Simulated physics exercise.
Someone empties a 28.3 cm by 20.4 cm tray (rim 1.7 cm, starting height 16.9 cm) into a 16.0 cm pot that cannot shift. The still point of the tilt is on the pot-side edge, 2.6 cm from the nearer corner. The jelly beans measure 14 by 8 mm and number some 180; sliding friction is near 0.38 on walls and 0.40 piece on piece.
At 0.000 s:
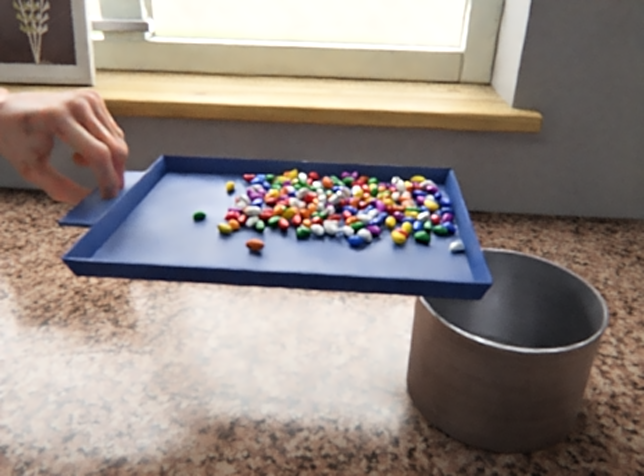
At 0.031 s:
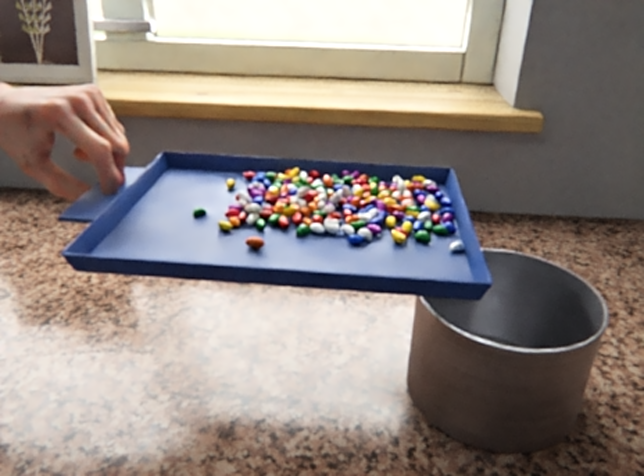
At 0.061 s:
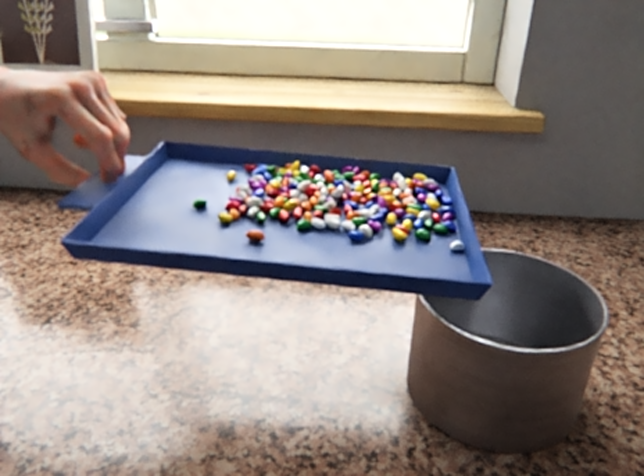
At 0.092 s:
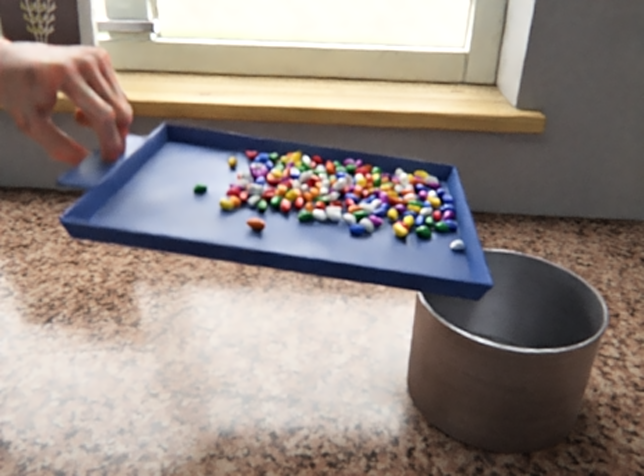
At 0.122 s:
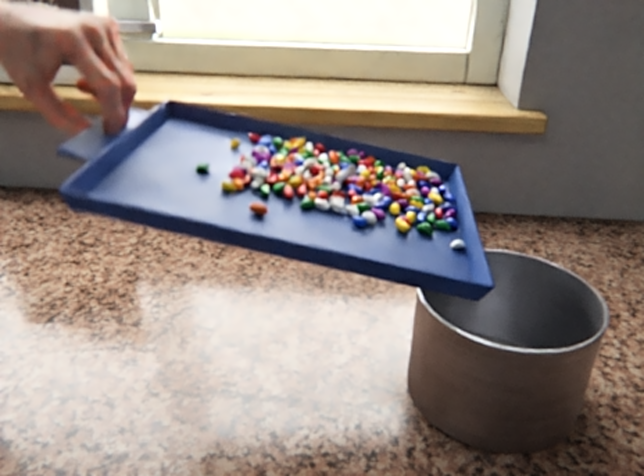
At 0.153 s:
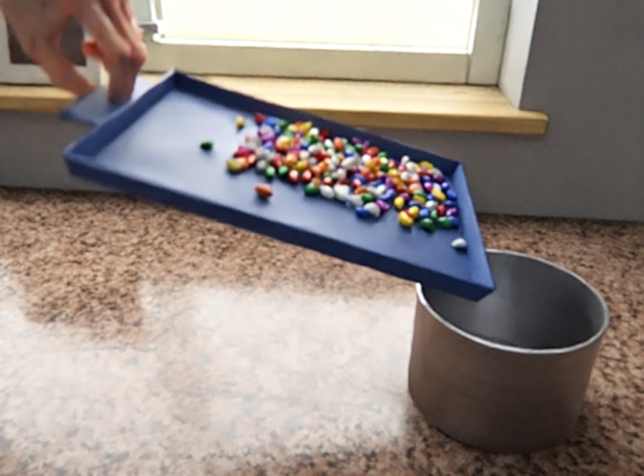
At the start, a hand at the left holds a blue tray of colorful jelly beans nearly level above a speckled counter, its right end over the rim of a metal pot. The hand lifts the left end, slowly and then faster, tilting the tray down toward the right while the beans barely shift.
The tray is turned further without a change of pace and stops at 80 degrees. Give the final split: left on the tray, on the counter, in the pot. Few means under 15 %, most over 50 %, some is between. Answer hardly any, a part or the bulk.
Left on the tray: Hardly any; on the counter: A part; in the pot: The bulk.
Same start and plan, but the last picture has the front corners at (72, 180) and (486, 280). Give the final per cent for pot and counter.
Pot 70, counter 30.
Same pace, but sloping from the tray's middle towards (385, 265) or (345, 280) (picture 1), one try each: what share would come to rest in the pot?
About 5 and 0 per cent.
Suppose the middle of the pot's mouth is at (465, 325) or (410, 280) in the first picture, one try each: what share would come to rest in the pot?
About 40 and 0 per cent.
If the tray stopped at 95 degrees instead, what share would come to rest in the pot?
Then about 70 per cent.
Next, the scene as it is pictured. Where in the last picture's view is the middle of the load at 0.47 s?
At about (476, 173).
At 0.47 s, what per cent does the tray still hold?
About 100 per cent.
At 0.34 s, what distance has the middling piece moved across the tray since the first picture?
About 2 cm.
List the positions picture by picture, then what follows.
In the first picture, tray tilt 0 degrees, front corners at (72, 255) and (484, 279); middle of the pieces at (341, 204); pot at (509, 292).
In the second picture, tray tilt 1 degrees, front corners at (72, 250) and (483, 279); middle of the pieces at (342, 202).
In the third picture, tray tilt 3 degrees, front corners at (71, 238) and (484, 279); middle of the pieces at (343, 198).
In the fourth picture, tray tilt 6 degrees, front corners at (70, 216) and (484, 280), lowest corner right front; middle of the pieces at (344, 191).
In the fifth picture, tray tilt 11 degrees, front corners at (70, 187) and (486, 281), lowest corner right front; middle of the pieces at (347, 181).
In the sixth picture, tray tilt 16 degrees, front corners at (74, 153) and (487, 283), lowest corner right front; middle of the pieces at (351, 170); pot at (509, 294). The tray's pace is about 175 degrees a second.
Then, at 0.34 s, tilt 49 degrees; the tray holds 100 %, the pot 0 %.
After 0.47 s, tilt 71 degrees; the tray holds 100 %, the pot 0 %.
After 0.73 s, tilt 80 degrees; the tray holds 5 %, the pot 60 %.
At rest (2.1 s), tray 0 %, counter 25 %, pot 75 %.
